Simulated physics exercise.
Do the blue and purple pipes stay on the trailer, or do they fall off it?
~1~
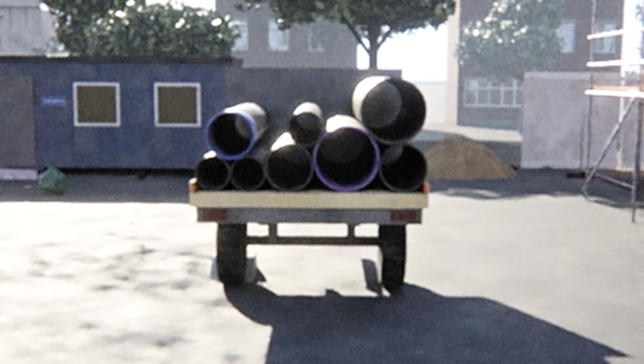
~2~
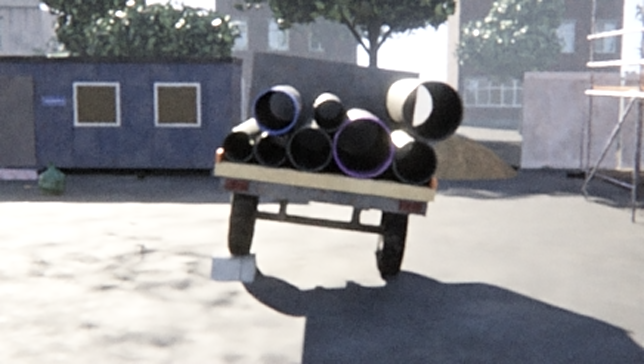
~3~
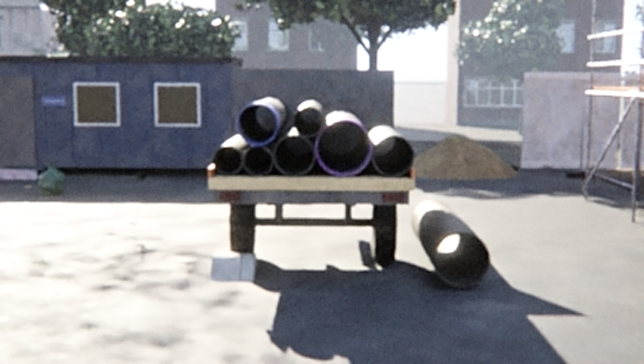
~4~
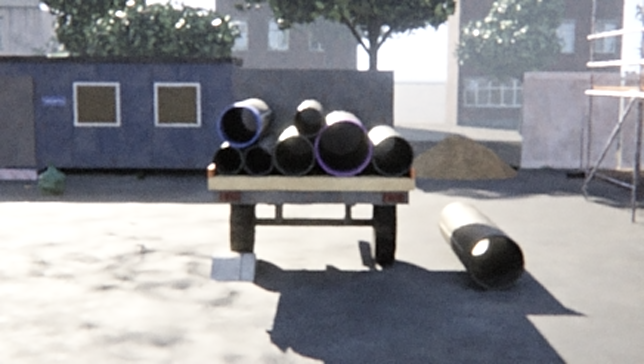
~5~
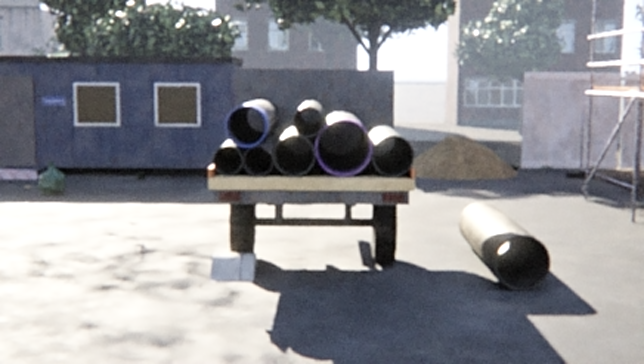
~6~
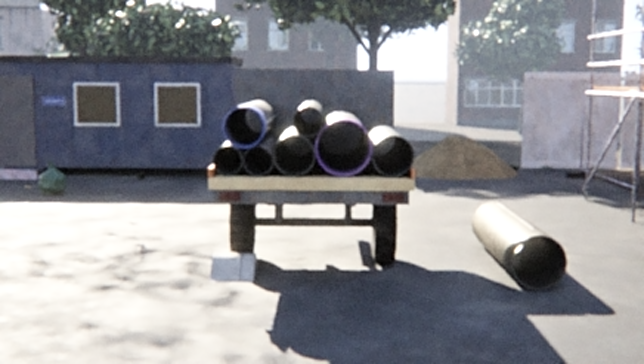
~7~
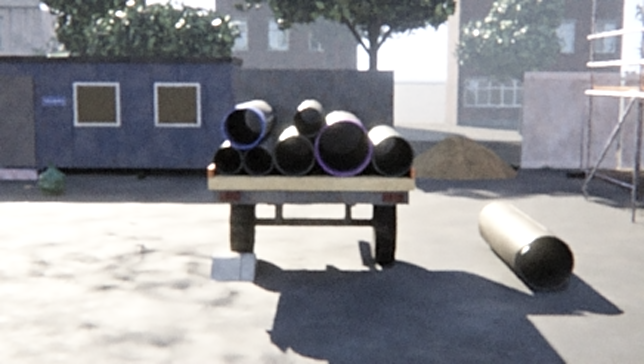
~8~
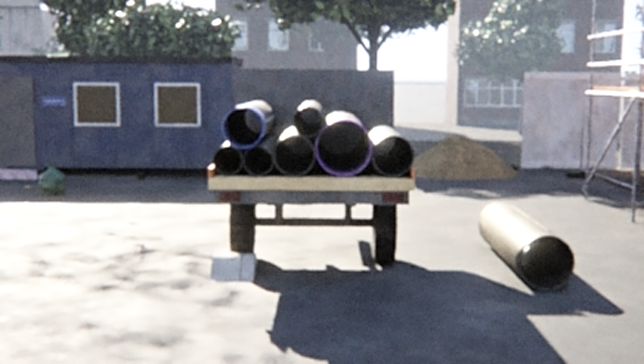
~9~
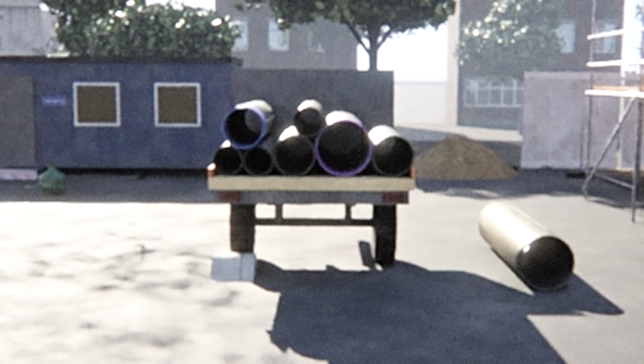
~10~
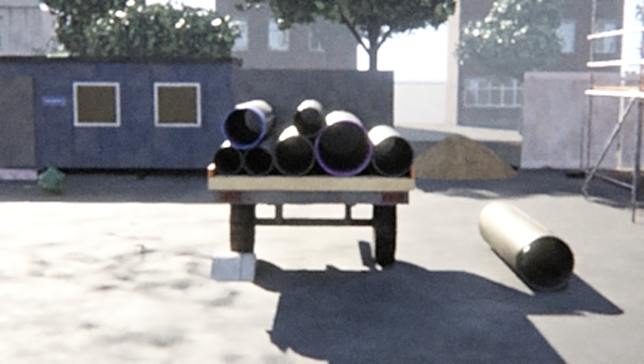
Both stay on the trailer. The blue pipe ends up resting on top of other pipes, and the purple one remains on the deck.
